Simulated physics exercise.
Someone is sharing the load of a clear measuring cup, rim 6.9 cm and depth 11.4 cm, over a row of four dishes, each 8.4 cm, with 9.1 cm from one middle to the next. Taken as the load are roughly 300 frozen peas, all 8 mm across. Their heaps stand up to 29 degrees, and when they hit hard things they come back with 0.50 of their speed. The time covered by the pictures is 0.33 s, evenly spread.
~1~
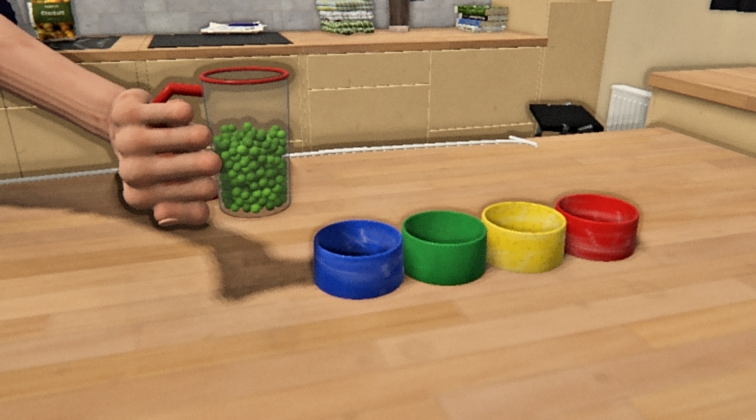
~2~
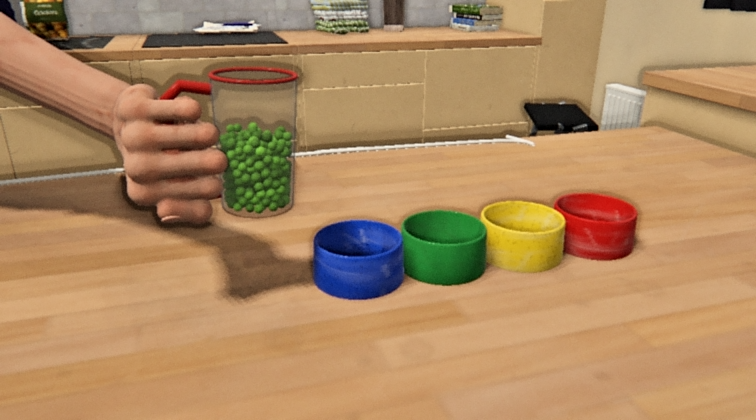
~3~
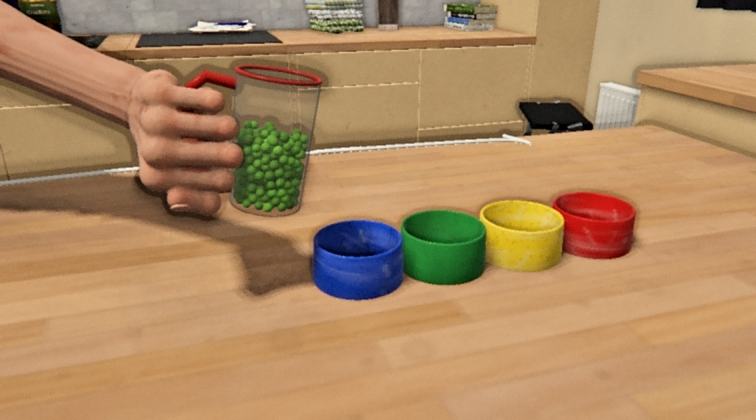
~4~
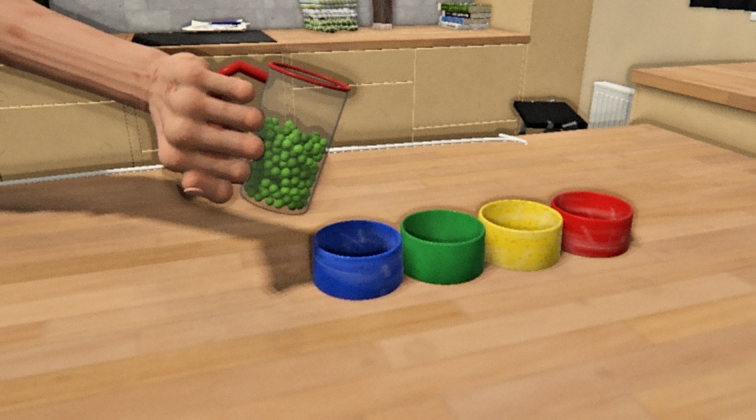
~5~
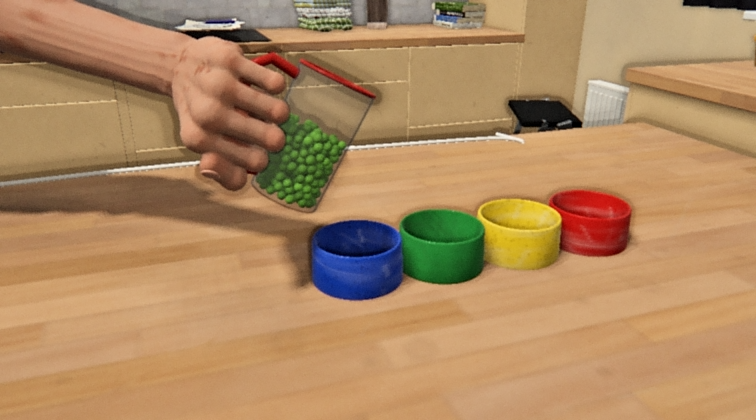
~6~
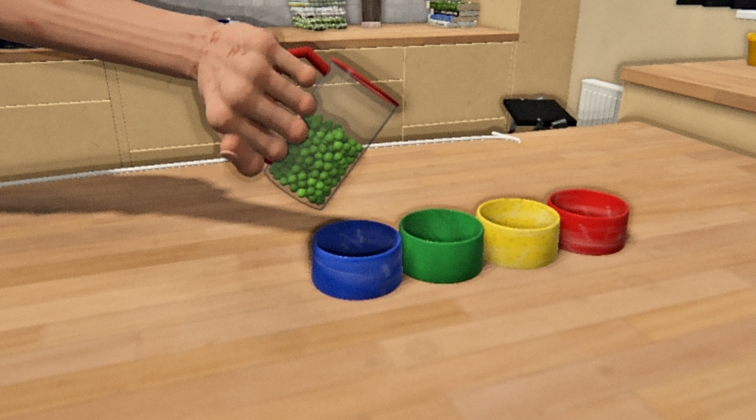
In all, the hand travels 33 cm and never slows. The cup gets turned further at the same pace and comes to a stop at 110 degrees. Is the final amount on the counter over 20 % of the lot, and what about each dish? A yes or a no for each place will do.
Red - yes; blue - no; green - no; yellow - no; counter - yes.
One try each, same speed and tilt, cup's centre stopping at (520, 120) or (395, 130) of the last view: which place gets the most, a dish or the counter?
Red, then green.
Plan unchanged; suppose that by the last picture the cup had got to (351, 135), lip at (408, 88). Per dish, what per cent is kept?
The red dish keeps 50, the blue one 0, the green one 0 and the yellow one 0.
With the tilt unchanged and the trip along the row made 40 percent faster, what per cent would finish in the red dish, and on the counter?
Shares: Red 30, counter 70.
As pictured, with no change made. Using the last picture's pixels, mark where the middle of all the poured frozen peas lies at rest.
When it all comes to rest, the middle is near (599, 227).
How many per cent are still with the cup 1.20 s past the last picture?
Close to 5 per cent of the load, I'd guess.
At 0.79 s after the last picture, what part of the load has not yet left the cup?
Close to 60 in a hundred.
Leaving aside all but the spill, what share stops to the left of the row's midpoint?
Estimated share comes to about 0 per cent.
Then, 0.47 s after the last picture, tilt 100 degrees; cup holds 100 %.
Then, 0.79 s after the last picture, tilt 110 degrees; cup holds 60 %, red 25 %, yellow 5 %.
Then, 1.20 s after the last picture, tilt 110 degrees; cup holds 5 %, red 60 %, yellow 5 %.
In the end, red 55 %, blue 0 %, green 0 %, yellow 5 %, counter 35 %.
